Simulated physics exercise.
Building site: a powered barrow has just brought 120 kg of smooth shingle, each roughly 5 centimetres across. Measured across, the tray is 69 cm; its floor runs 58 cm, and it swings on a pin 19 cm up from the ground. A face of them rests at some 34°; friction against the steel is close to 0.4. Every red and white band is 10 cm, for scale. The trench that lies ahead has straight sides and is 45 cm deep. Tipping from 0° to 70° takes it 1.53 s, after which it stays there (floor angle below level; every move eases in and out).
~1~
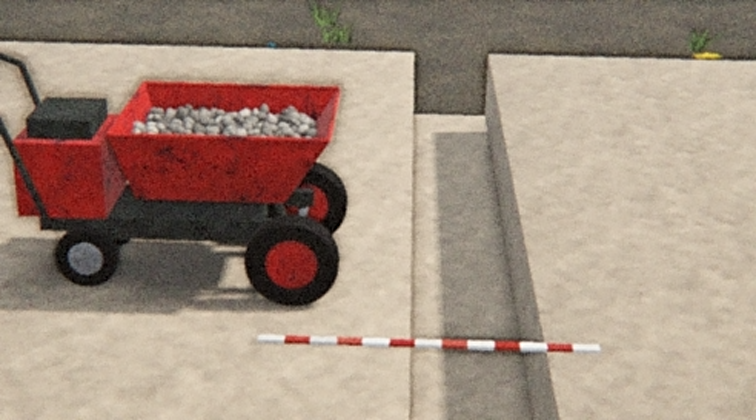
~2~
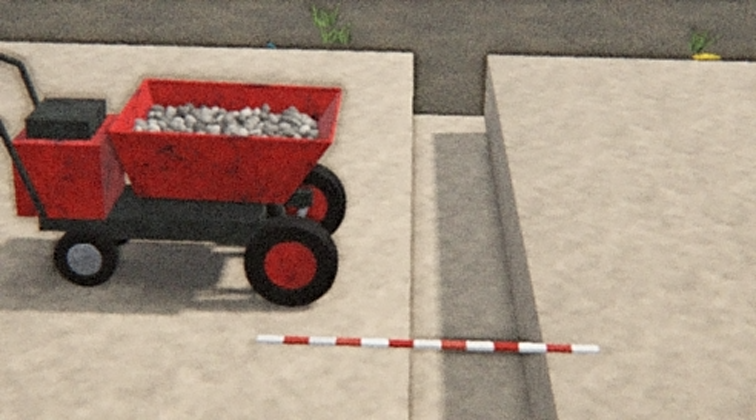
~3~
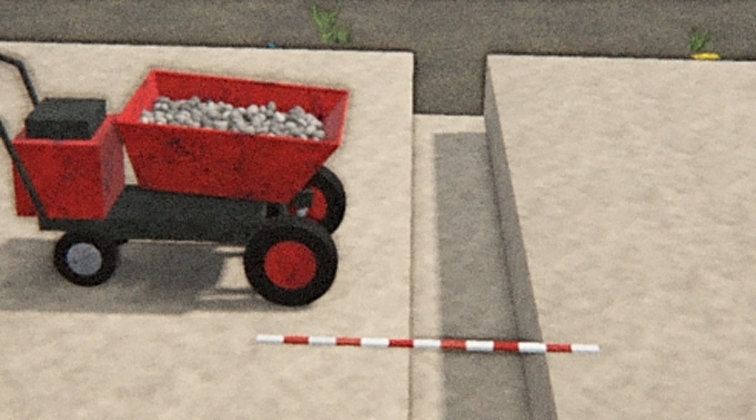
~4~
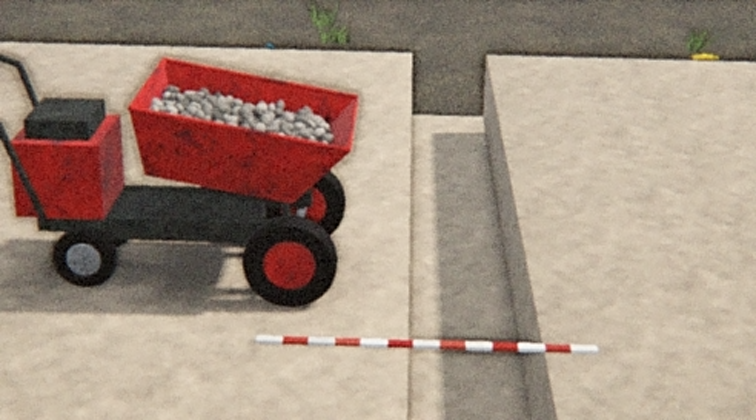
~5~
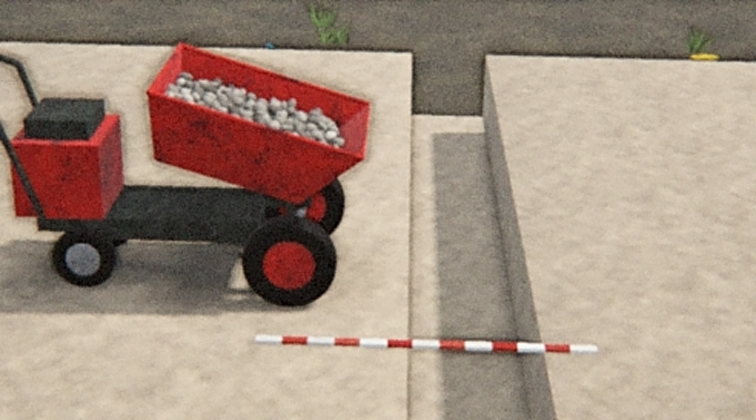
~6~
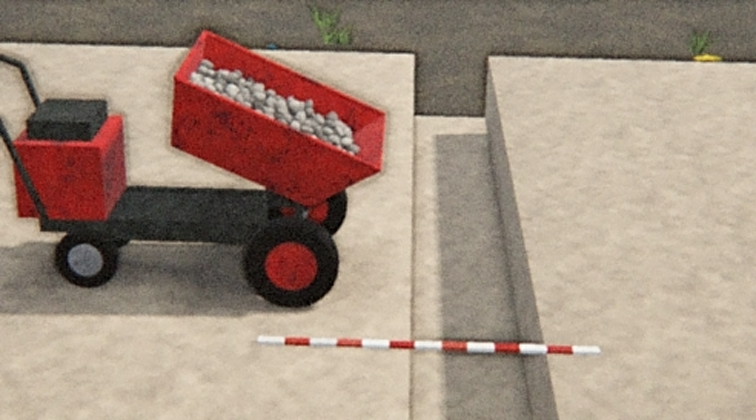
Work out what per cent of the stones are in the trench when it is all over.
It comes to roughly 100 per cent.
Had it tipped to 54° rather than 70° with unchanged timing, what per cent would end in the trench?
About 50 per cent would end up in the trench.
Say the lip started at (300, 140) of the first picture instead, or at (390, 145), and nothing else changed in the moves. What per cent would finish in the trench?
About 100 per cent from the first spot, about 65 from the second.
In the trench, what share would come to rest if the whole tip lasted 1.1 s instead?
About 100%.
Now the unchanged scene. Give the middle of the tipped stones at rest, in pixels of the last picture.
At about pixel (481, 358) in the last view.
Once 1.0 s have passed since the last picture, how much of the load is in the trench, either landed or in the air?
By that point it's something like 50 in a hundred.
Then, 0.5 s after the last picture the floor is at 59°, 99 % in the tray, 1 % in the trench; the foremost stones are at (437, 209).
Then, 1.0 s after the last picture the floor is at 70°, 48 % in the tray, 52 % in the trench; the foremost stones are at (523, 353).
Then, 1.4 s after the last picture the floor is at 70°, 22 % in the tray, 78 % in the trench; the foremost stones are at (521, 354).
Then, 3.3 s after the last picture the floor is at 70°, 0 % in the tray, 100 % in the trench; the foremost stones are at (523, 364).
